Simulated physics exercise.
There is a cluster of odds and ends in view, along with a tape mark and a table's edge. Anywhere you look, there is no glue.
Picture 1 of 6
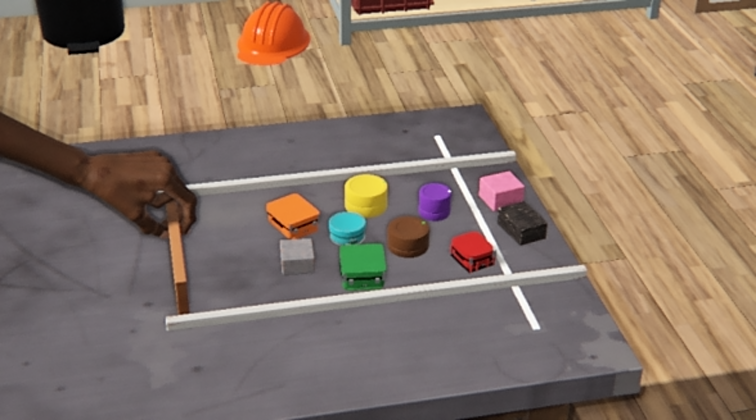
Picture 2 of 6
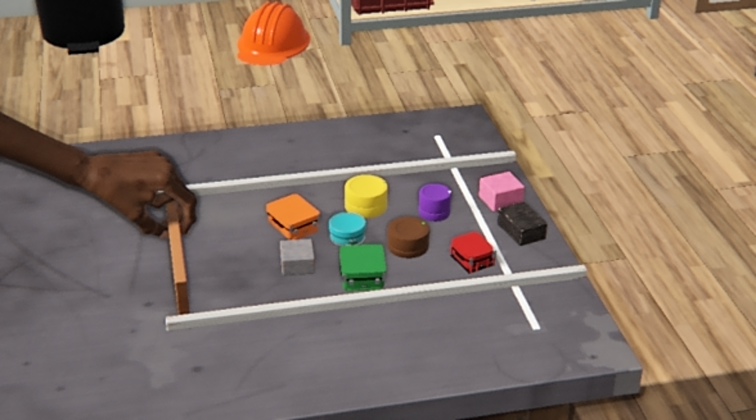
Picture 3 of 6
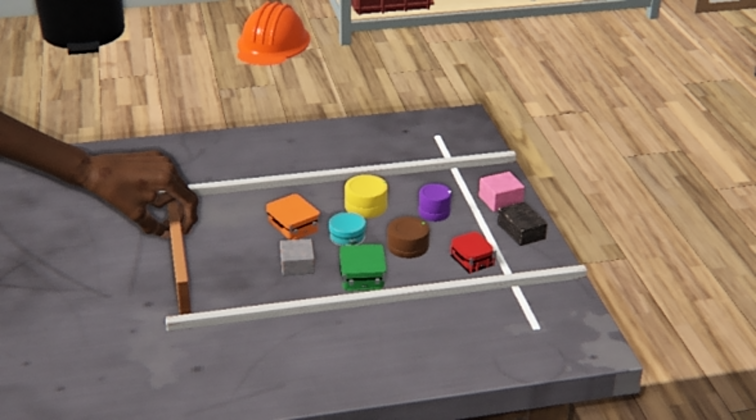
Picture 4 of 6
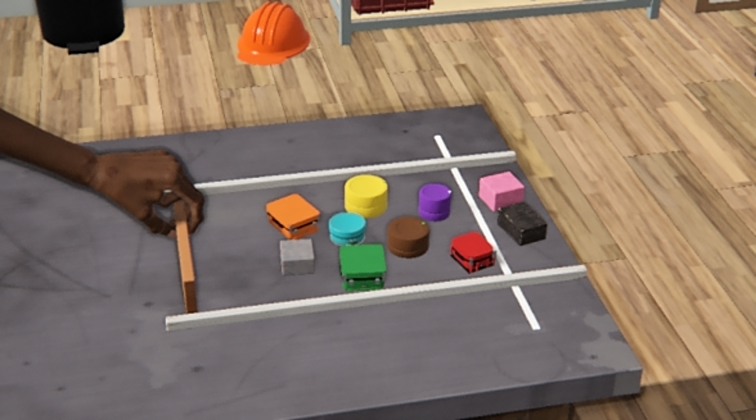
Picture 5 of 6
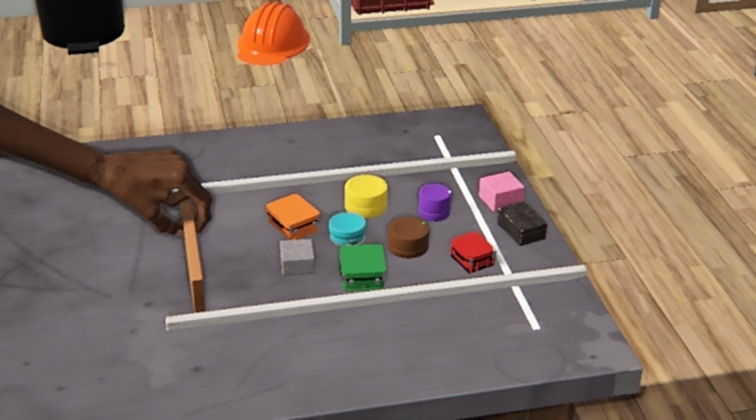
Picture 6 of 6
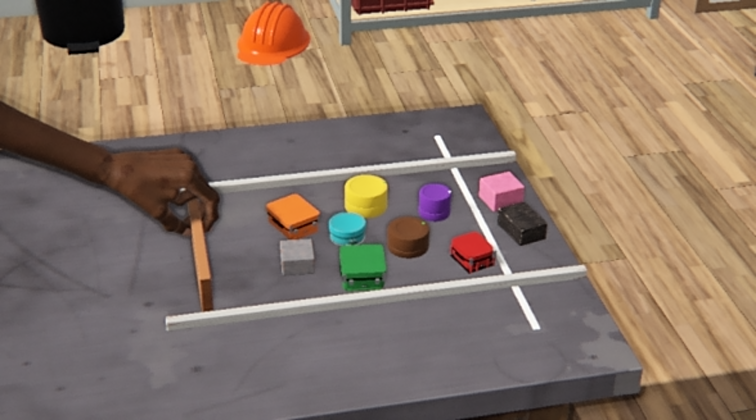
We see a hand holding an orange-brown board upright at the left of a grey table, between two pale rails. It stays nearly still, then slides the board slightly right, while the colourful blocks, tins and cases remain unmoved.
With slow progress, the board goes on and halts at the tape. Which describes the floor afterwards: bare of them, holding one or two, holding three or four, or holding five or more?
The floor is holding one or two.
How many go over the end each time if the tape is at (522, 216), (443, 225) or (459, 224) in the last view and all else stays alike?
Tallies in the order asked: 6, 0, 0.
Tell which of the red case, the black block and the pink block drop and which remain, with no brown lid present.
So: The red case does not drop, the black block goes down, the pink block goes down.
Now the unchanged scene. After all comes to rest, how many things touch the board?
I count 4 of them.
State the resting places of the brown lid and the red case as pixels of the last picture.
The brown lid comes to rest at (539, 225), and the red case comes to rest at (560, 247).
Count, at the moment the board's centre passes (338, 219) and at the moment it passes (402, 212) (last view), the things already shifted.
I get 6 at the one place and 8 at the other.
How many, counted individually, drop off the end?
A count of exactly 2.
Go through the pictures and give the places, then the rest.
The first frame shows black block (522, 223); pink block (502, 191); red case (473, 253); board (175, 237); tape (481, 221).
The second frame shows pink block (502, 191); yellow lid (366, 197).
The third frame shows red case (473, 253); board (176, 237).
The fourth frame shows black block (522, 223); turquoise tin (348, 230).
The fifth frame shows pink block (502, 191); grey block (297, 257).
The sixth frame shows black block (522, 223); pink block (502, 191); red case (473, 253); board (198, 234); tape (481, 221).
Early on, none off yet; black block at rest near (522, 223); pink block at rest near (502, 191); red case at rest near (473, 253).
Finally, the number that fall off is one or two; lost, pink block and black block.
